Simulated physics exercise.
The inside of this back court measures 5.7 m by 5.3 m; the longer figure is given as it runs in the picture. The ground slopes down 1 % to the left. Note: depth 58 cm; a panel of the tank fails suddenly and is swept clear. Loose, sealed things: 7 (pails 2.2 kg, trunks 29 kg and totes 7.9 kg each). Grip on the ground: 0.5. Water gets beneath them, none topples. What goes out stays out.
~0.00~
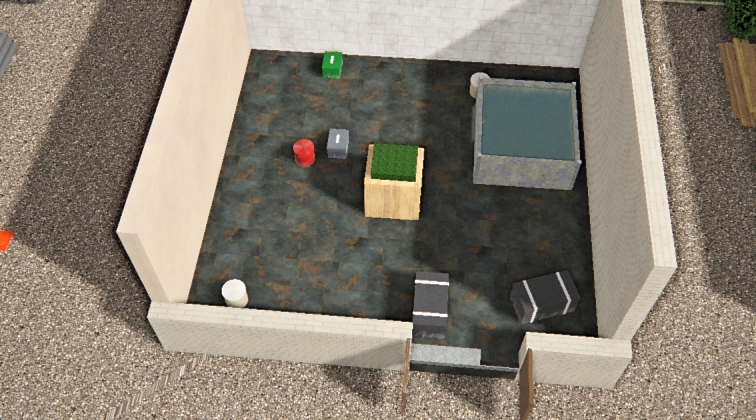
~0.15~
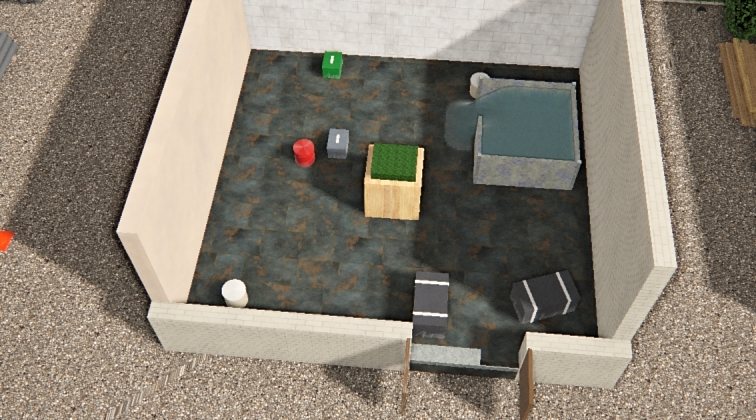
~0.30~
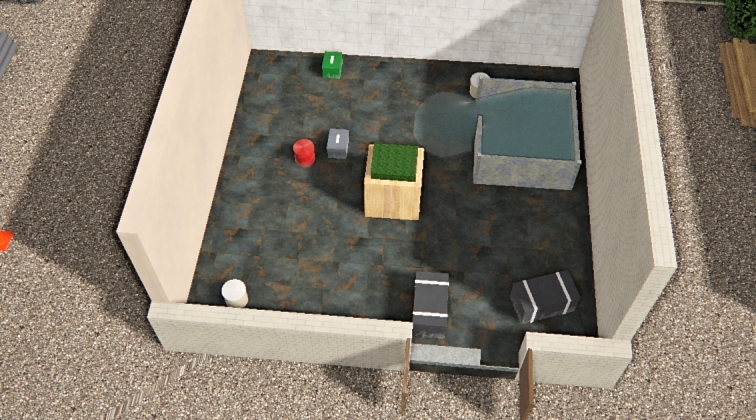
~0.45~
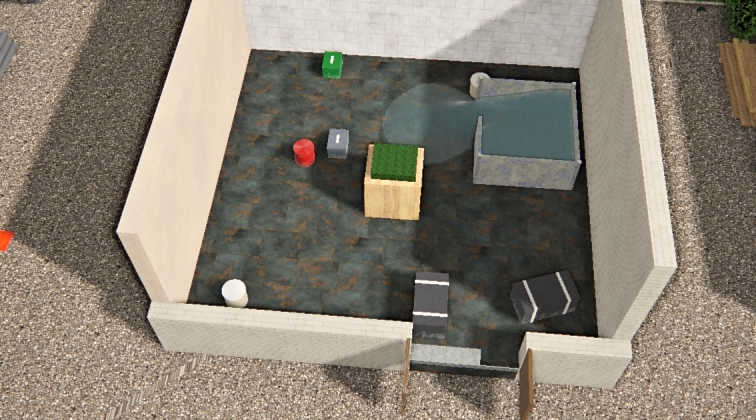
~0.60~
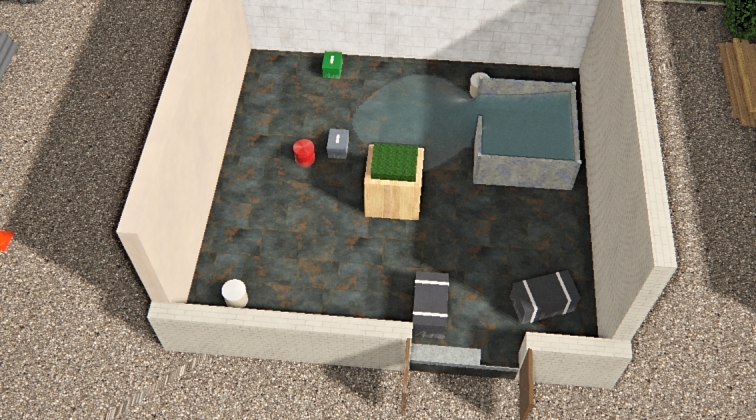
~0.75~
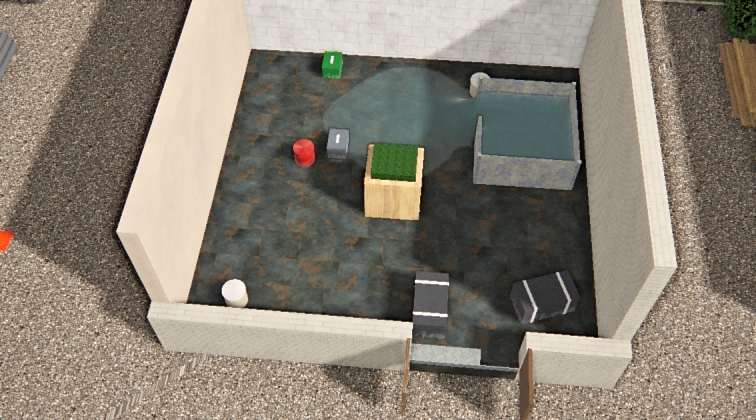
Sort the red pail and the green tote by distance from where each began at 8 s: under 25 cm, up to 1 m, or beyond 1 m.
Red pail: Beyond 1 m; green tote: Beyond 1 m.
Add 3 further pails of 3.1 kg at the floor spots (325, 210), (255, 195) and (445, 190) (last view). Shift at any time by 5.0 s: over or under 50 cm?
In turn: Under, past it, short of it.
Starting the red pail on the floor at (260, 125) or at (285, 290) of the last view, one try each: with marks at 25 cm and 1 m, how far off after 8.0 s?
Respectively: It is shoved a long way; it is shoved a long way.
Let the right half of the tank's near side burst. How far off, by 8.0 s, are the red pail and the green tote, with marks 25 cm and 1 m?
In that situation the red pail stays about where it was, while the green tote stays about where it was.
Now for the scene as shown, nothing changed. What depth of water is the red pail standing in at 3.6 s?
Depth: About 5 cm.
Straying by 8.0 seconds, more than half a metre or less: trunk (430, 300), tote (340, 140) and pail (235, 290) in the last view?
Well, going one by one, it's not that far, too far and too far.
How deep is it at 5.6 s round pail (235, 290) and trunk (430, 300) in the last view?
First about 3 cm, second about 1 cm.
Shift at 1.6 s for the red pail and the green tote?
Roughly 40 and 40 cm.
After 1.6 s the red pail is near (280, 155), 0.4 m from its start, aground; the green tote is near (309, 57), 0.4 m from its start, aground; 0 of 7 are out; 0 afloat.
After 3.6 s the red pail is near (228, 237), 1.9 m from its start, afloat; the green tote is near (249, 105), 1.7 m from its start, afloat; 0 of 7 are out; 3 afloat.
After 5.6 s the red pail is near (293, 310), 2.8 m from its start, afloat; the green tote is near (253, 216), 3.3 m from its start, afloat; 0 of 7 are out; 4 afloat.
After 8.0 s the red pail is near (410, 309), 3.2 m from its start, afloat; the green tote is near (326, 257), 3.9 m from its start, afloat; 0 of 7 are out; 4 afloat.
